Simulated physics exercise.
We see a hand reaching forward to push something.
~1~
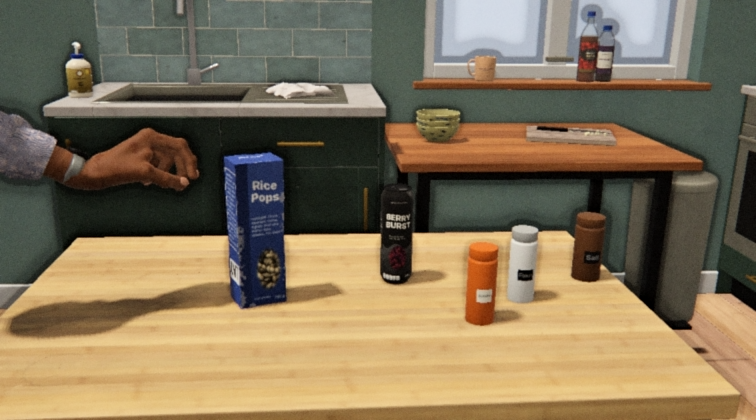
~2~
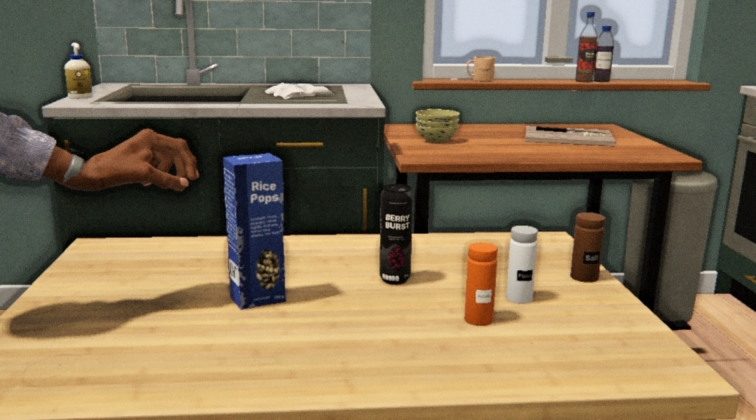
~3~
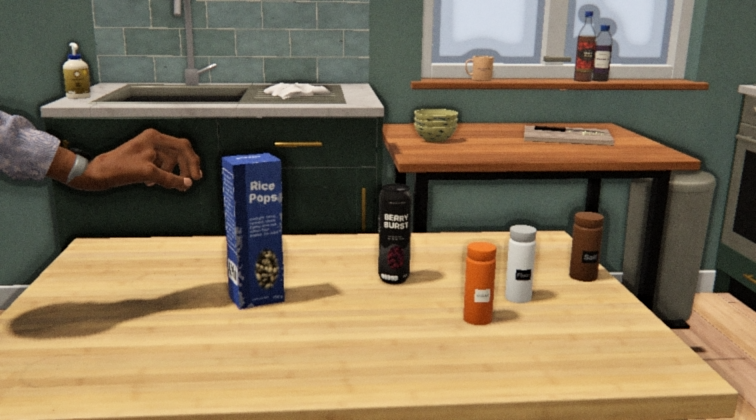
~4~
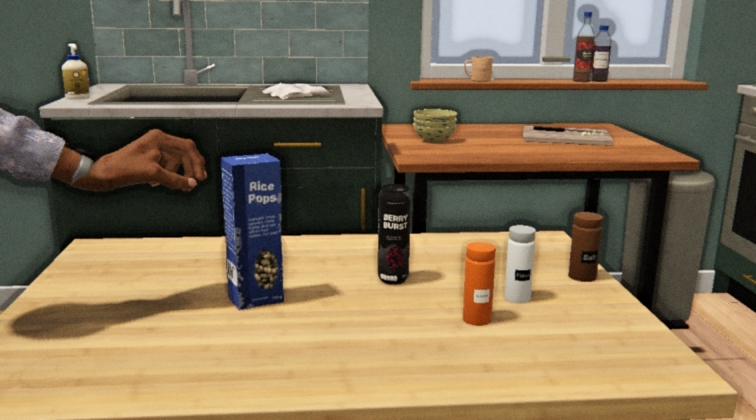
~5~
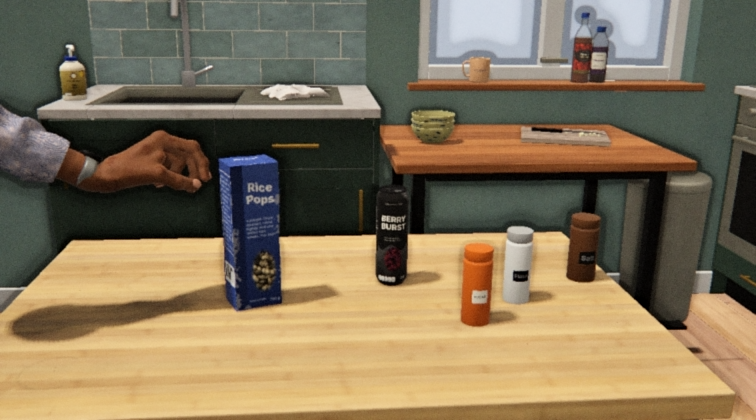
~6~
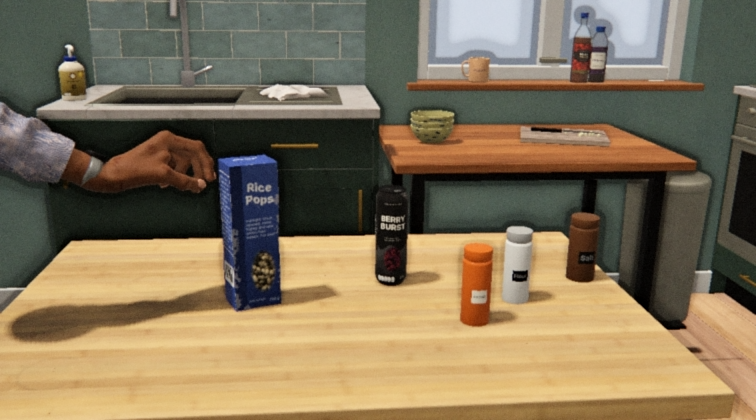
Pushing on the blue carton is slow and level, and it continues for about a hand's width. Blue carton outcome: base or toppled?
Toppled.
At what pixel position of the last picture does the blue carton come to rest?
Looks like it settles somewhere around (343, 267).
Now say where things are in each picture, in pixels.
Blue carton (256, 231), in the first picture.
Blue carton (255, 231), in the second picture.
Blue carton (254, 231), in the third picture.
Blue carton (253, 232), in the fourth picture.
Blue carton (251, 233), in the fifth picture.
Blue carton (250, 233), in the sixth picture.
Then, 1.20 s past the last view, blue carton rocked 49° from its first pose near (311, 231).
Then, 1.50 s past the last view, blue carton on its side near (337, 254).
Finally, down or leaning hard on the table, blue carton. Final places as the last picture's camera would see them, blue carton near (343, 267).
